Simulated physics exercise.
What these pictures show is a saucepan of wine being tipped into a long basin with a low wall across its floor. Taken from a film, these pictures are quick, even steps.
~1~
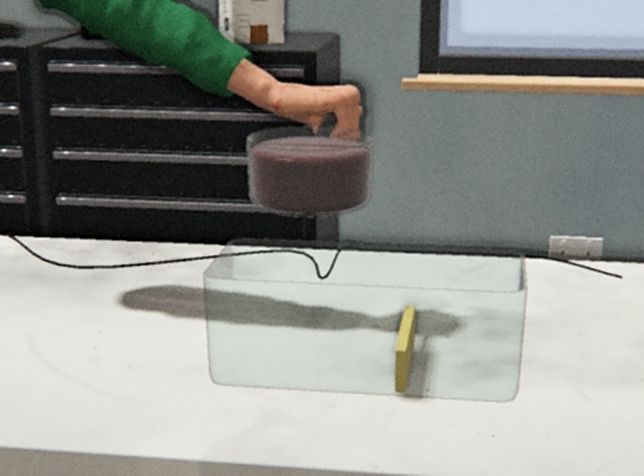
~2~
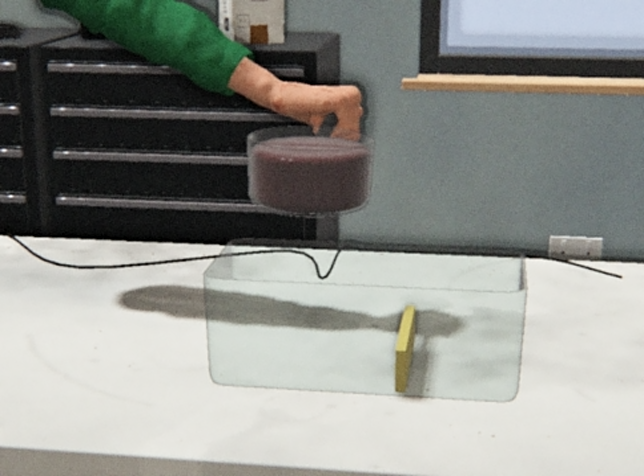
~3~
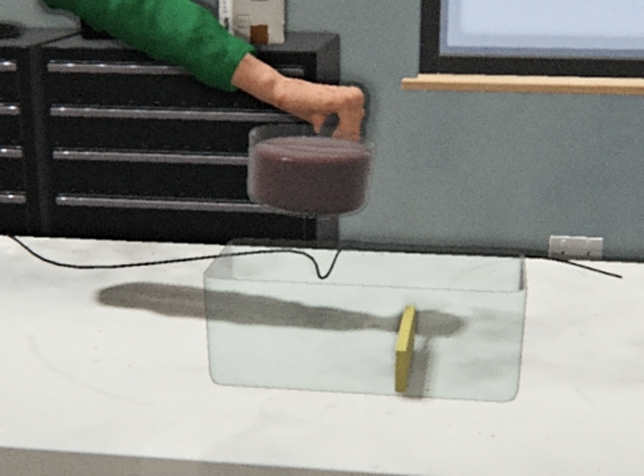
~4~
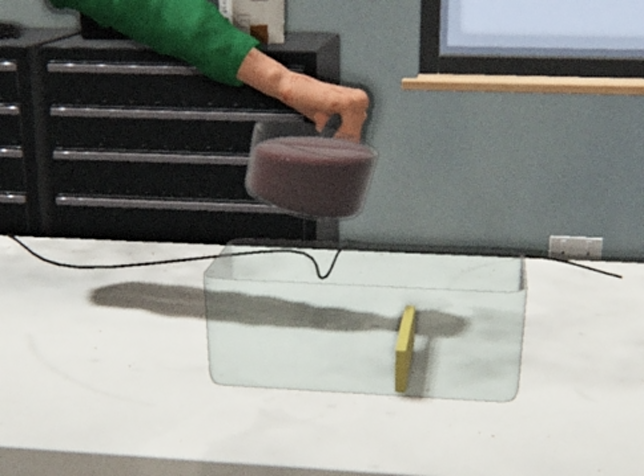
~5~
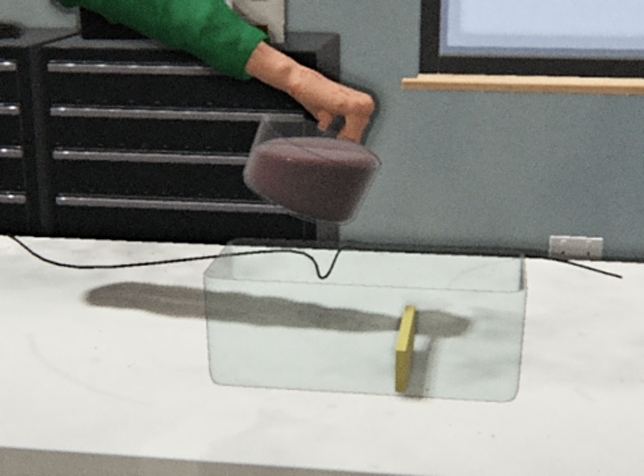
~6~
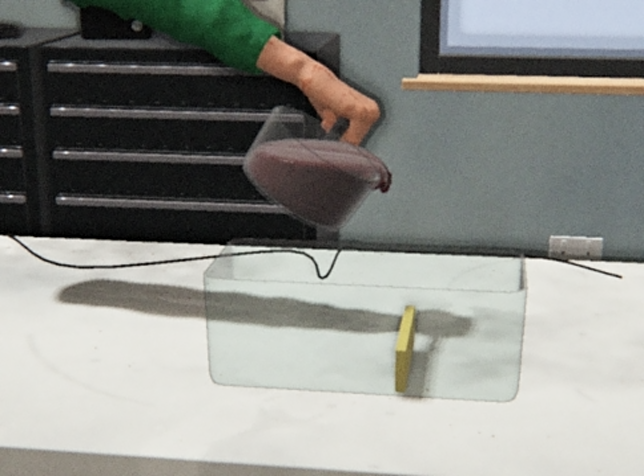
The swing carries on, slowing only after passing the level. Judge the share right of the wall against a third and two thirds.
One third to two thirds.
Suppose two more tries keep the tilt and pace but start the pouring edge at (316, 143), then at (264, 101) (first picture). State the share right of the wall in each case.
You'd see around 5 per cent, and then around 10 per cent.
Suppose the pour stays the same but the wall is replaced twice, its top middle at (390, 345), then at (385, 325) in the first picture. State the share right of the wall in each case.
Roughly 60 per cent first and roughly 75 per cent second.
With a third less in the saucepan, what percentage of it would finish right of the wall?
Estimated share: Close to 40 per cent.
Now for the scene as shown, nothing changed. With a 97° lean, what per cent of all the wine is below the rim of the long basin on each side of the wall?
Split: Left 10 per cent, right 40 per cent.
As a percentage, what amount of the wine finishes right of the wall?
Around 55 %.
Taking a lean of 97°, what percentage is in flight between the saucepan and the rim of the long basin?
It's about 30 per cent.
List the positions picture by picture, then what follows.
In the first frame, tilt 0°; pouring edge (373, 142); surface from (252, 146) to (371, 149); the long basin's rim runs from (218, 259) to (525, 272); the wall's top is at (406, 328).
In the second frame, tilt 1°; pouring edge (373, 144); surface from (253, 145) to (372, 150).
In the third frame, tilt 6°; pouring edge (375, 148); surface from (255, 145) to (373, 152).
In the fourth frame, tilt 13°; pouring edge (378, 157); surface from (257, 144) to (376, 153).
In the fifth frame, tilt 22°; pouring edge (379, 167); surface from (256, 146) to (380, 160); 1 per cent is over the edge.
In the sixth frame, tilt 33°; pouring edge (378, 180); surface from (252, 148) to (378, 170); 6 per cent is over the edge.
A moment on, the saucepan is tipped on its side and 23 per cent is still to pour, 8 is left of the wall and 41 right of it.
Next, the saucepan is tipped right over and 3 per cent is still to pour, 34 is left of the wall and 59 right of it.
Then the saucepan is tipped right over and 0 per cent is still to pour, 43 is left of the wall and 56 right of it.
Later the saucepan is tipped right over and 0 per cent is still to pour, 43 is left of the wall and 56 right of it.
At rest 43 per cent lies left of the wall, 56 right of it and 1 outside.
